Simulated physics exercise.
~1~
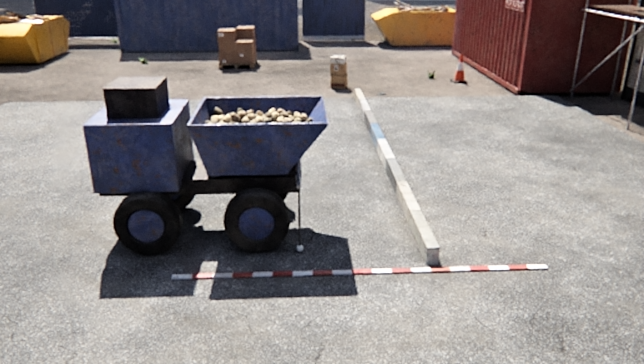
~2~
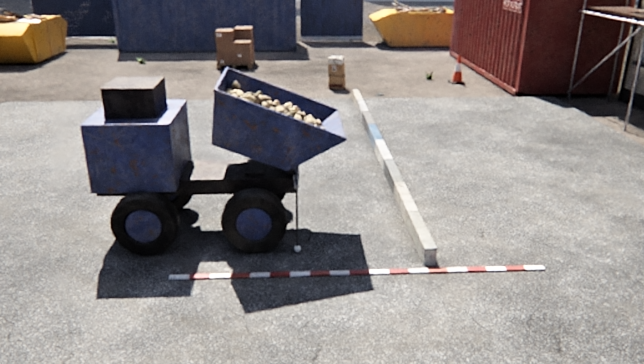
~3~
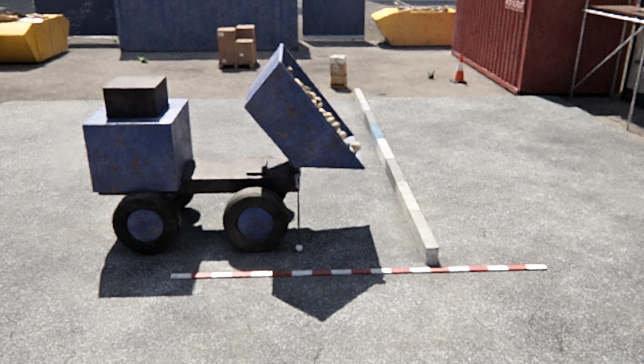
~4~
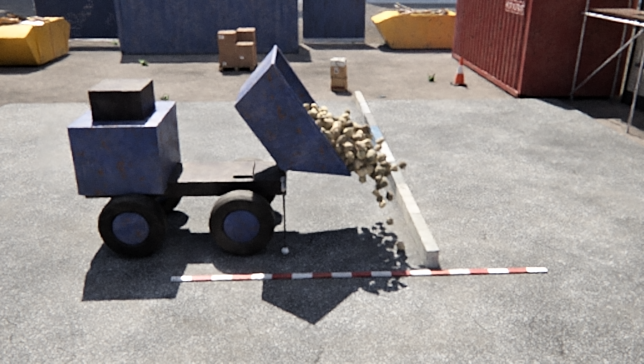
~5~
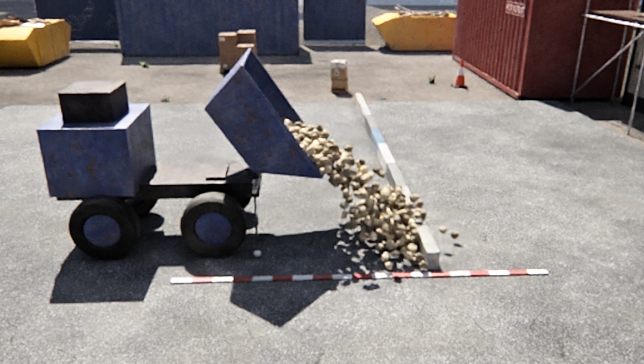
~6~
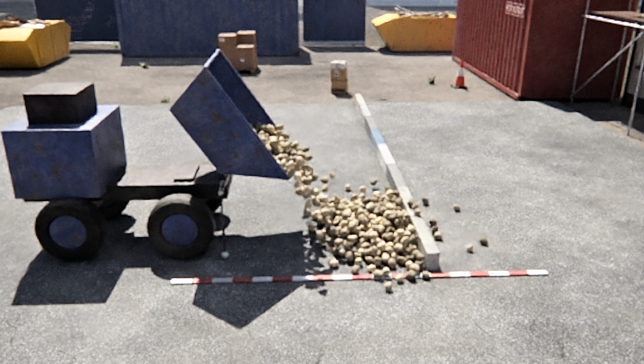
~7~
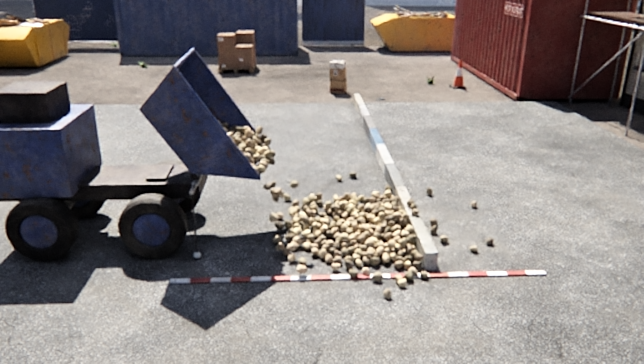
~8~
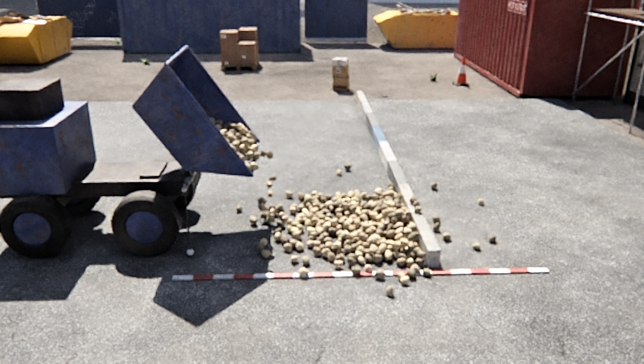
A small blue dumper tipped its skip steeply to the right, then rolled left as rounded tan stones poured out into a heap against a low kerb, a few scattering beyond it, and it ended with its skip still raised and some stones inside.
